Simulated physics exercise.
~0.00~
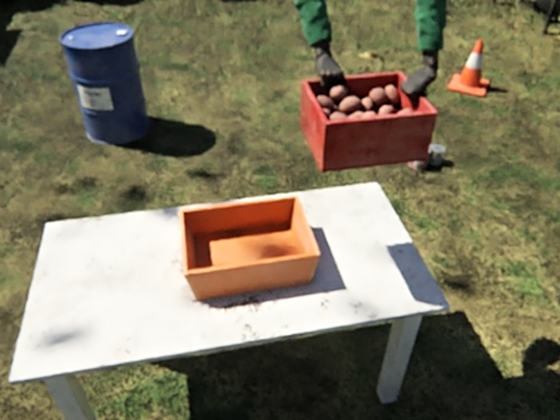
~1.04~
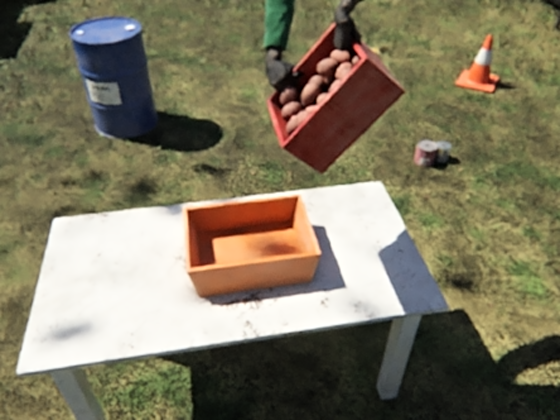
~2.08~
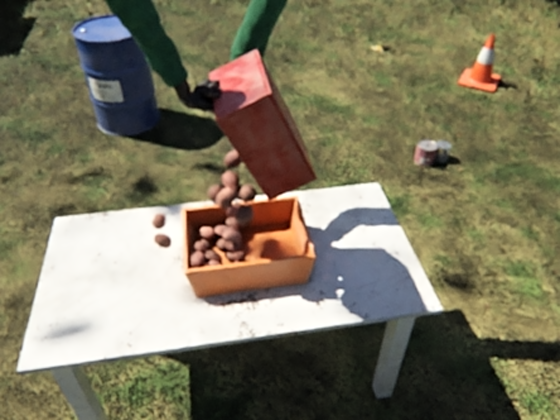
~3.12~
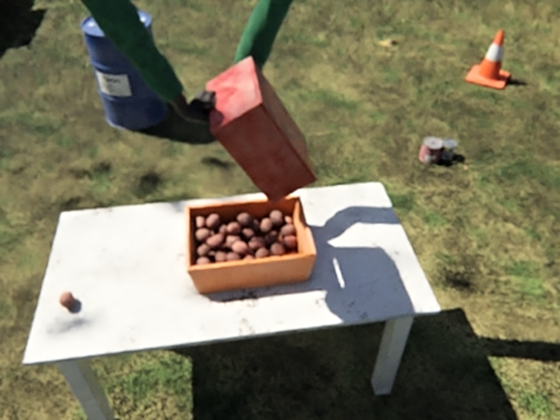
A red box of potatoes was tipped over by someone in green sleeves and dark gloves, pouring its load into an orange carton on a white table outdoors; nearly all landed inside, filling it, while one lay on the tabletop to the left.
